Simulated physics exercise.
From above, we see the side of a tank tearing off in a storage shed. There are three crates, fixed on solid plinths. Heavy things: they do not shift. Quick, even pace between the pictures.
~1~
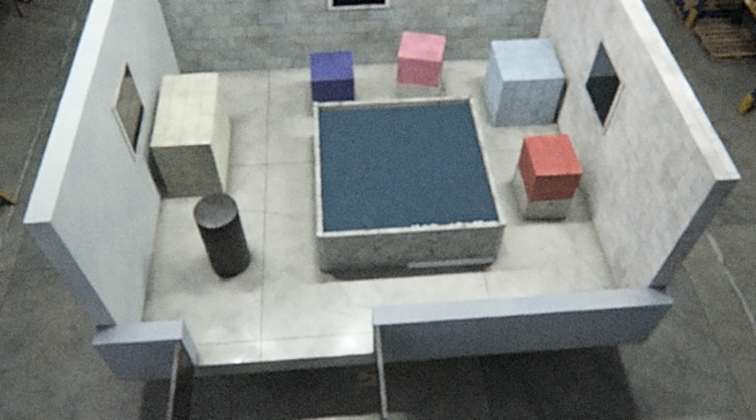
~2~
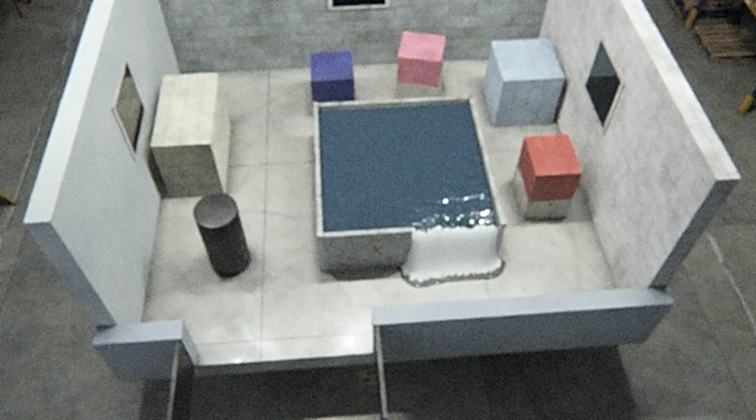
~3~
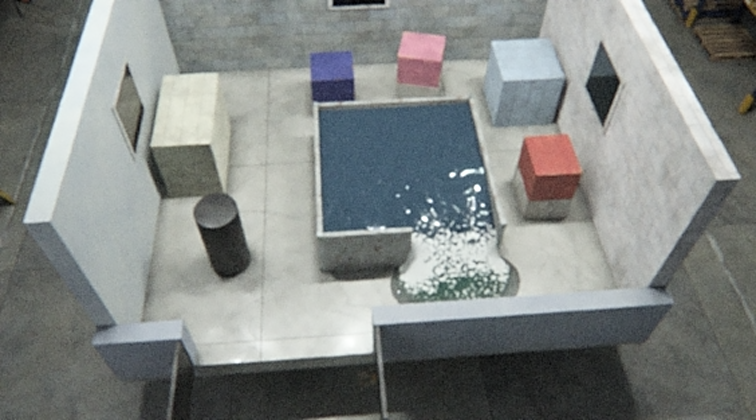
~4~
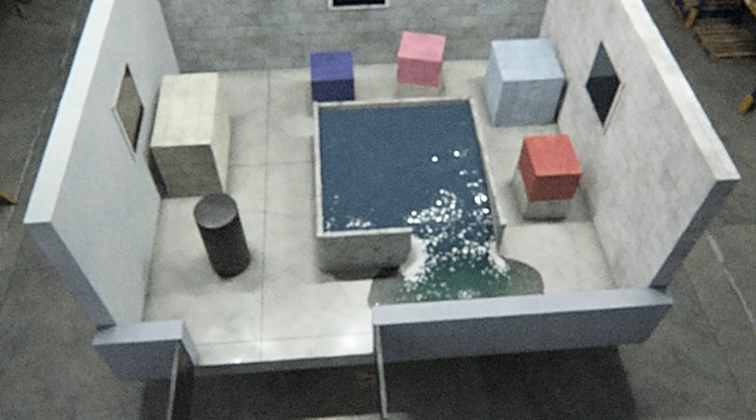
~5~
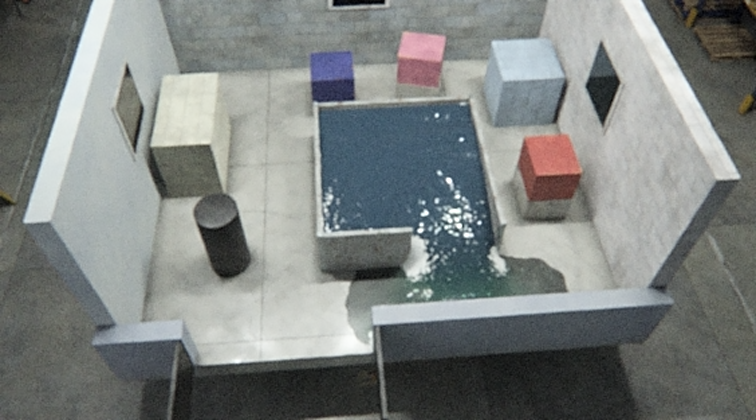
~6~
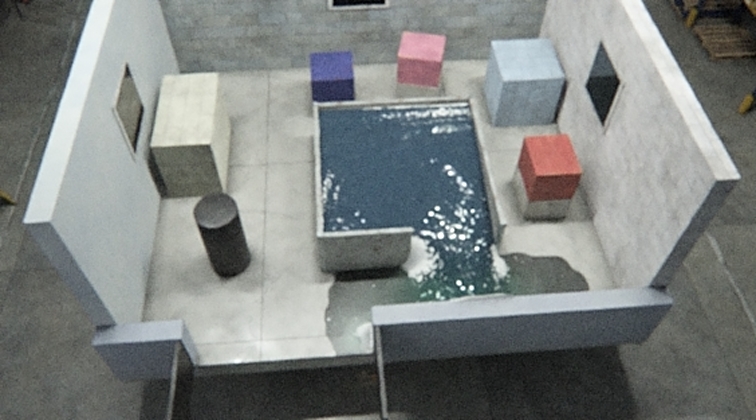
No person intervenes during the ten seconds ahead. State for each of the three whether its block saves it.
Result: Blue crate: High enough; red crate: High enough; pink crate: High enough.
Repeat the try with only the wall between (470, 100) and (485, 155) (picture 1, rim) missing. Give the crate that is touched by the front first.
The red-painted one, by my reading.
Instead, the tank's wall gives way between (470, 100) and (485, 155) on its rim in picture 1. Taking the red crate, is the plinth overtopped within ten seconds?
One at a time, the red crate has been flooded.
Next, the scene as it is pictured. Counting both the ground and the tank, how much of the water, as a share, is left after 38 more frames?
Roughly 92 %.
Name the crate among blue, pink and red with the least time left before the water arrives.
The red-painted one.
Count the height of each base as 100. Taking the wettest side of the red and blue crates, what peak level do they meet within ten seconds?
Roughly 80 percent, then 60 percent.
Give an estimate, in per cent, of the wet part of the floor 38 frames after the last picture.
Around 95 percent of it.
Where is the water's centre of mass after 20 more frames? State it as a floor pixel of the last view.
Centre point: Around (419, 229).
A moment on, water covers 25 % of the floor; the blue crate not reached, the red crate not reached, the pink crate not reached.
Next, water covers 40 % of the floor; the blue crate not reached, the red crate water round its plinth, the pink crate not reached.
Then, water covers 70 % of the floor; the blue crate not reached, the red crate water round its plinth, the pink crate water round its plinth.
Later, water covers 95 % of the floor; the blue crate water round its plinth, the red crate water round its plinth, the pink crate water round its plinth.
In the end, water covers 100 % of the floor; the blue crate stayed above the water, the red crate stayed above the water, the pink crate stayed above the water.
